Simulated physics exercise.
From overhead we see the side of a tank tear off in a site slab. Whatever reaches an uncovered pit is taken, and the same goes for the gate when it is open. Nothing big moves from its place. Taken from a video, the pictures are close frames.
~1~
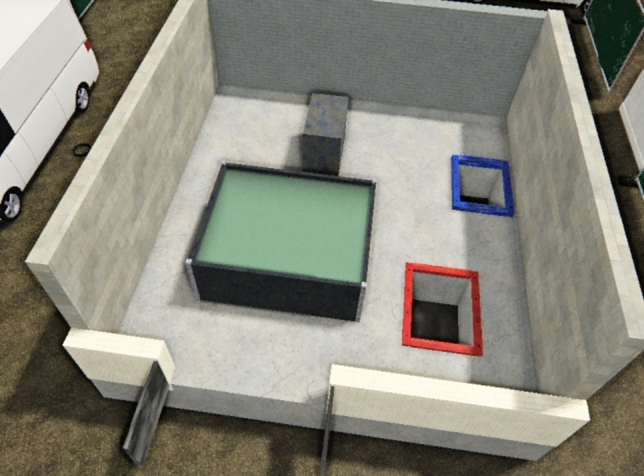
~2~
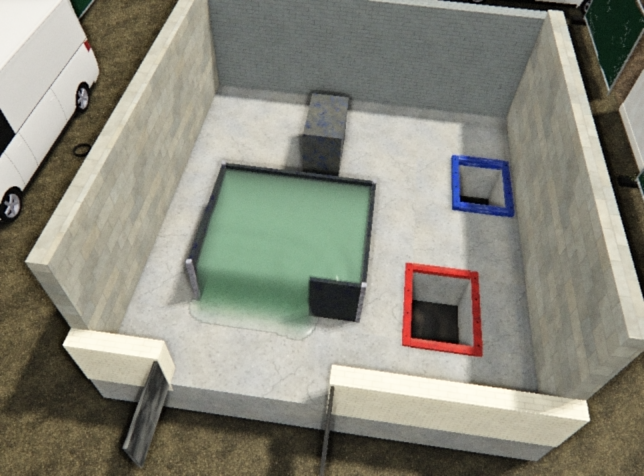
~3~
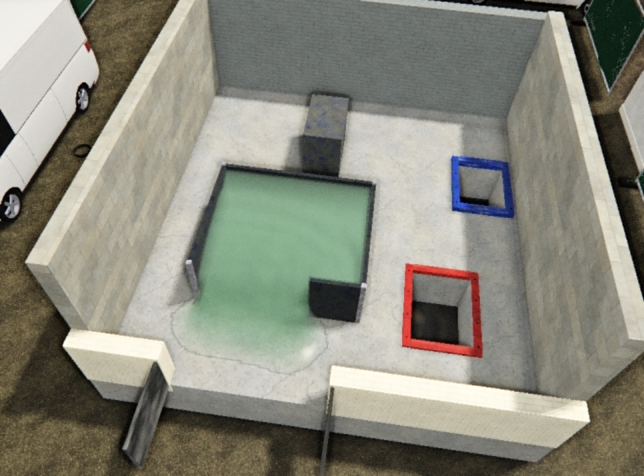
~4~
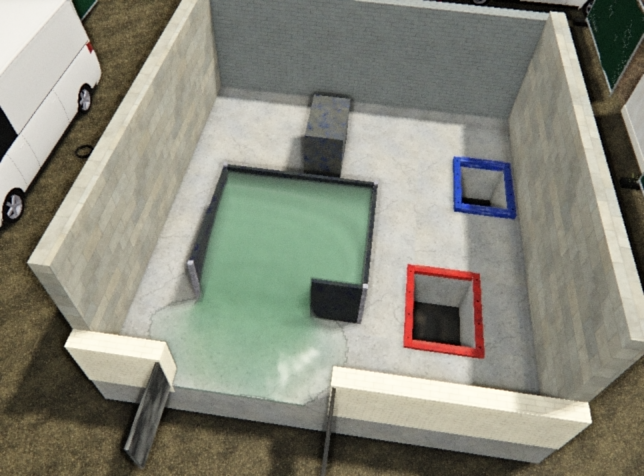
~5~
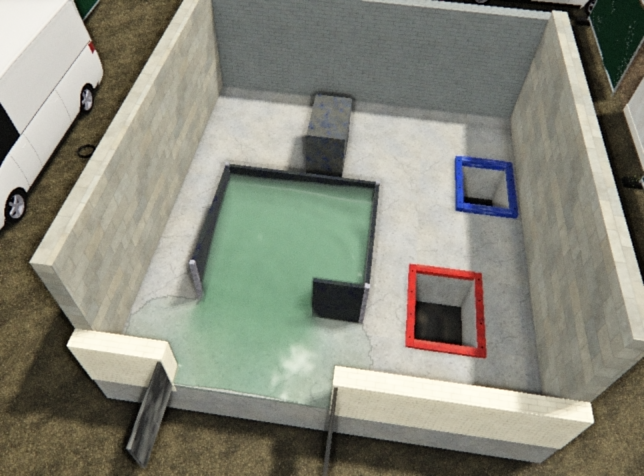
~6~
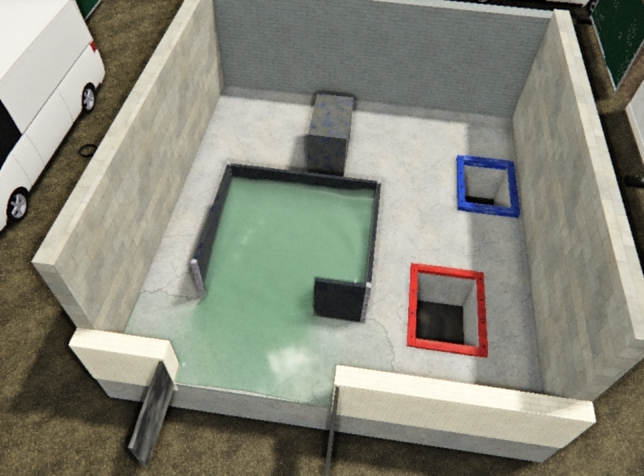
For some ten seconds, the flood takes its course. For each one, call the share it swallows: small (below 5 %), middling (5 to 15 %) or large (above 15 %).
Calls: Gate - large; blue pit - small; red pit - small.
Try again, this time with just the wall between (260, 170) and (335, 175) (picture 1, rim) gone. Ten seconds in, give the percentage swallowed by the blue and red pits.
Blue 12 %, red 6 %.
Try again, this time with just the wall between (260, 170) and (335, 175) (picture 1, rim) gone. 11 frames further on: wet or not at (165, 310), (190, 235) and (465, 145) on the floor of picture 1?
So the first one is left untouched, the next left untouched, and the last drenched.
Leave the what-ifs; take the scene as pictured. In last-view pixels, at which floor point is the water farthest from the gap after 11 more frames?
Close to (542, 419), I think.
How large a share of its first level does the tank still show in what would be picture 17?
My figure is about 38 in a hundred.
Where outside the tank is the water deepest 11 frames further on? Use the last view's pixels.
My finger goes to (127, 359).
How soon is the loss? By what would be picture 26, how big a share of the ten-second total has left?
Roughly 70 percent.
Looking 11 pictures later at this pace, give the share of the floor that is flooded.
Near 25 in a hundred.
A moment on, water covers 15 % of the floor; the gate 23 %, the blue pit 0 %, the red pit 0 %.
Next, water covers 25 % of the floor; the gate 40 %, the blue pit 0 %, the red pit 0 %.
Then, water covers 40 % of the floor; the gate 55 %, the blue pit 0 %, the red pit 0 %.
Later, water covers 50 % of the floor; the gate 69 %, the blue pit 0 %, the red pit 0 %.
In the end, water covers 70 % of the floor; the gate 77 %, the blue pit 0 %, the red pit 0 %.
